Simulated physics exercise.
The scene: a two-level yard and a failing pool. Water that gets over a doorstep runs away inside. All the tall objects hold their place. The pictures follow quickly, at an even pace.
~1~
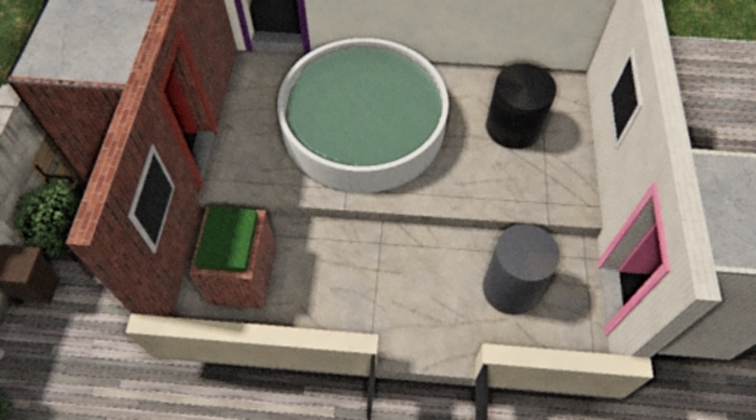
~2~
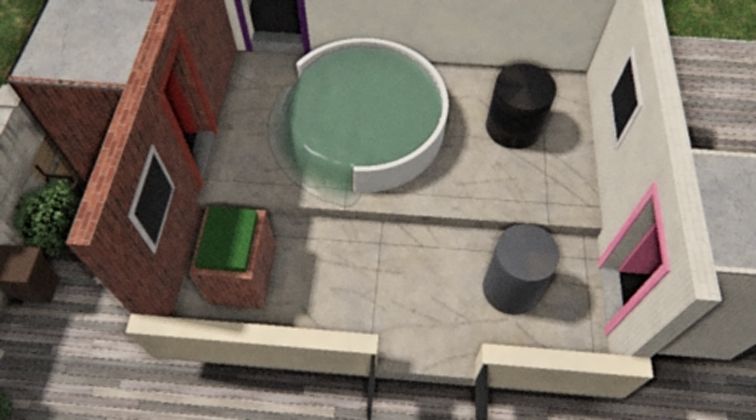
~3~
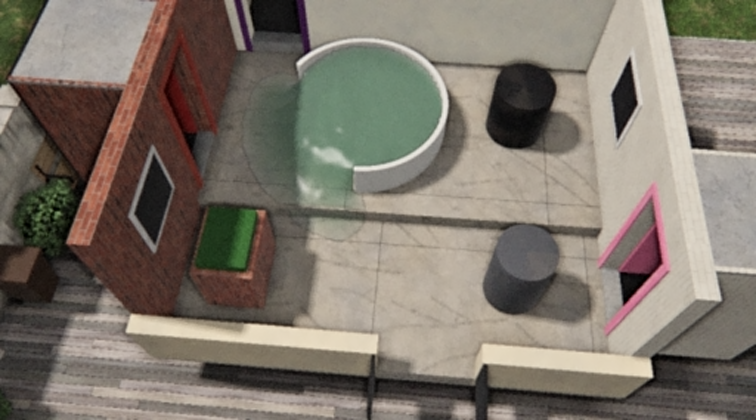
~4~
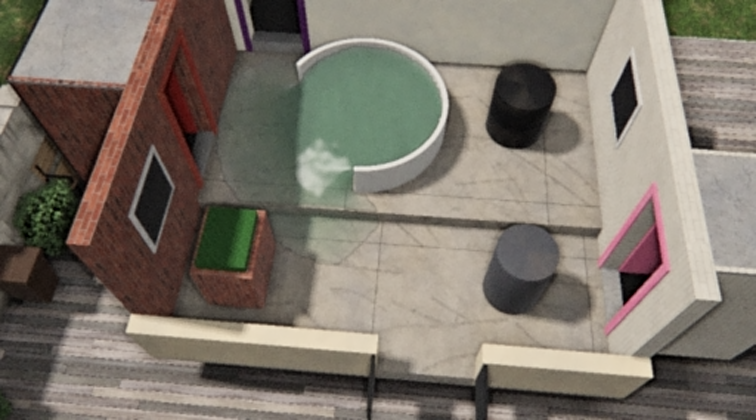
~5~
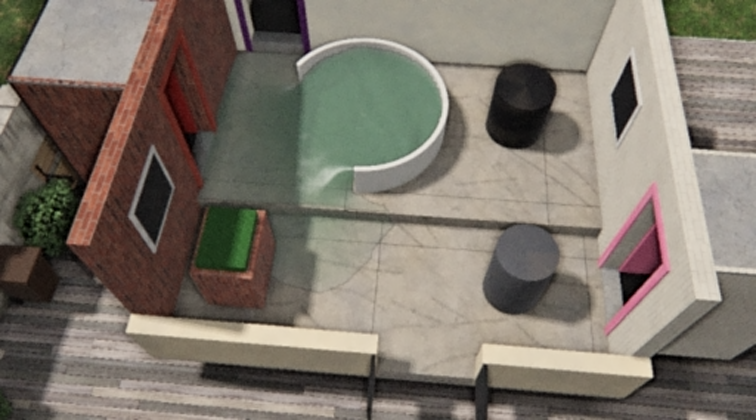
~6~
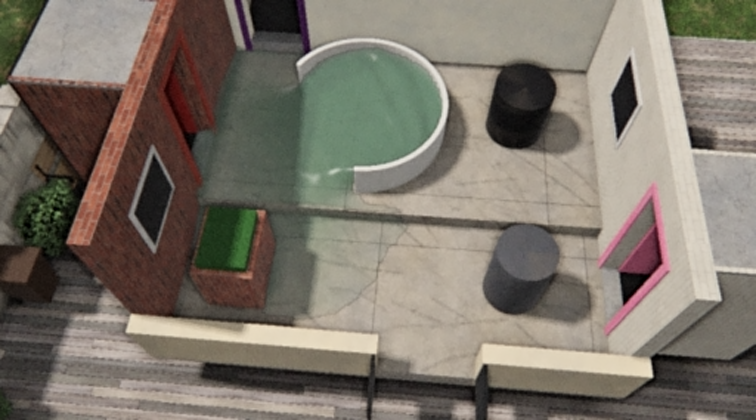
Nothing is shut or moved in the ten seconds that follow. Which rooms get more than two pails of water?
The purple door stays under that; the red door takes more than that; the pink door takes more than that.
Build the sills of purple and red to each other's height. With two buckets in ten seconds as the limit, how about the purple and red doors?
Purple floods; red passes that mark.
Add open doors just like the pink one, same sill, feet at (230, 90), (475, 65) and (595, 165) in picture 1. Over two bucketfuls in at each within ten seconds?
In turn: Is over, holds, is under.
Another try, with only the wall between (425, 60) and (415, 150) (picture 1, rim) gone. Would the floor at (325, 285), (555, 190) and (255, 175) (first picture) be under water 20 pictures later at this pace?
In turn: Dry, under water, dry.
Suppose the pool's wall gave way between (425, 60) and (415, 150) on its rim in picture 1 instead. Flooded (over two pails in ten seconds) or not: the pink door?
Pink door floods.
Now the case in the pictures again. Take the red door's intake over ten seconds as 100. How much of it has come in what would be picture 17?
I make it 50 per cent.
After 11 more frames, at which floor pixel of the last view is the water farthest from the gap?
I would point to (418, 356).
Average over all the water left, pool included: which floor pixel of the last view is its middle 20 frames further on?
Roughly at (297, 187).
A moment on, water covers 35 % of the floor; the purple door wet at the sill, nothing in, the red door over two buckets in, the pink door not reached.
Next, water covers 40 % of the floor; the purple door wet at the sill, nothing in, the red door far over two buckets in, the pink door not reached.
Then, water covers 60 % of the floor; the purple door wet at the sill, nothing in, the red door far over two buckets in, the pink door not reached.
Later, water covers 75 % of the floor; the purple door wet at the sill, nothing in, the red door far over two buckets in, the pink door over two buckets in.
In the end, water covers 75 % of the floor; the purple door wet at the sill, nothing in, the red door far over two buckets in, the pink door far over two buckets in.
